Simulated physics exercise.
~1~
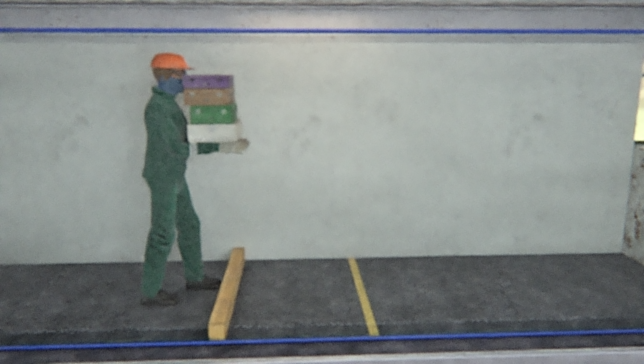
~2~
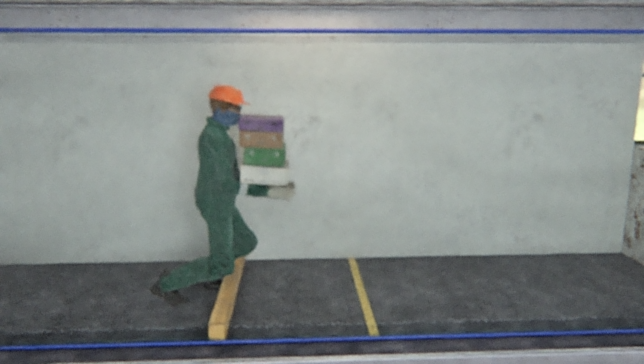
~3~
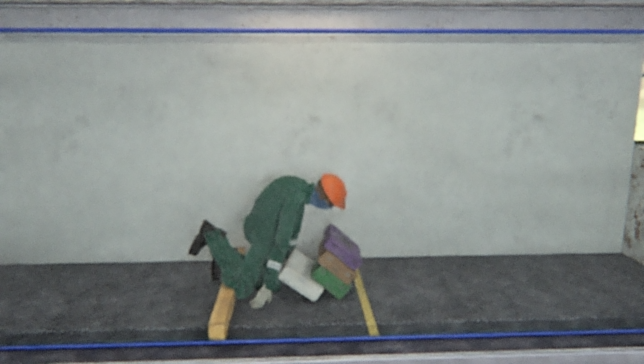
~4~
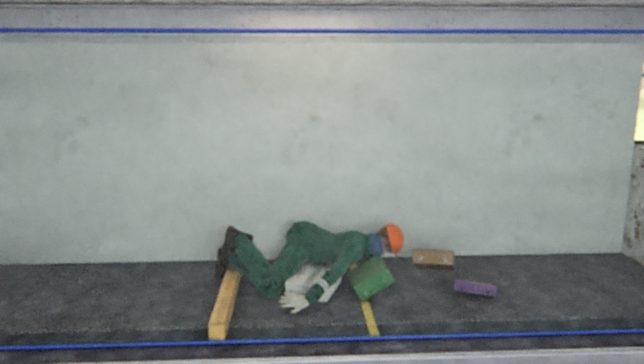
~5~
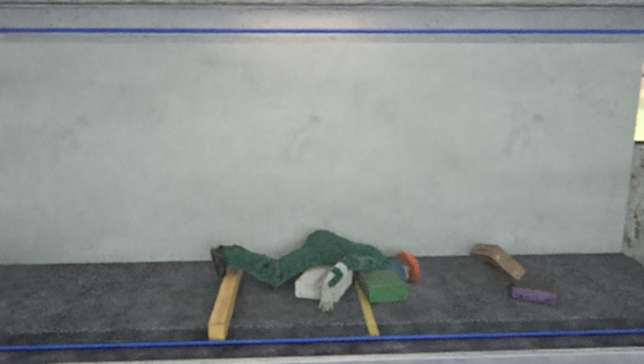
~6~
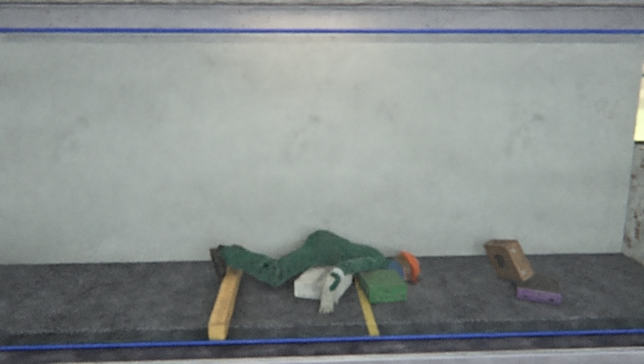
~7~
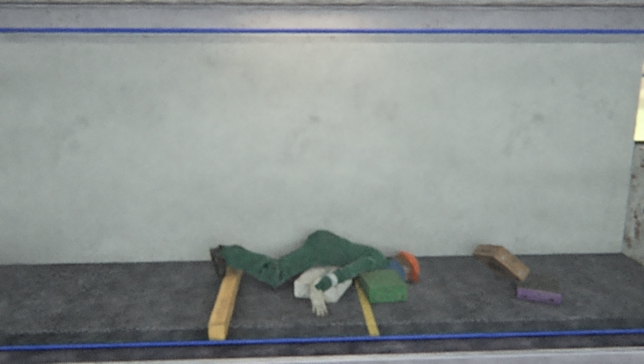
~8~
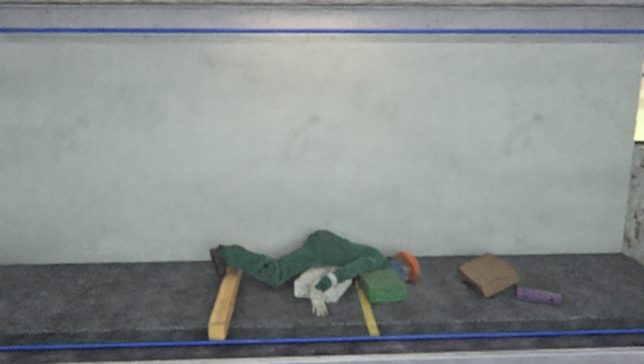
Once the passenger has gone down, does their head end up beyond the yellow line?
Yes, the passenger ends lying face down with the head in the orange cap on the far side of the yellow line.
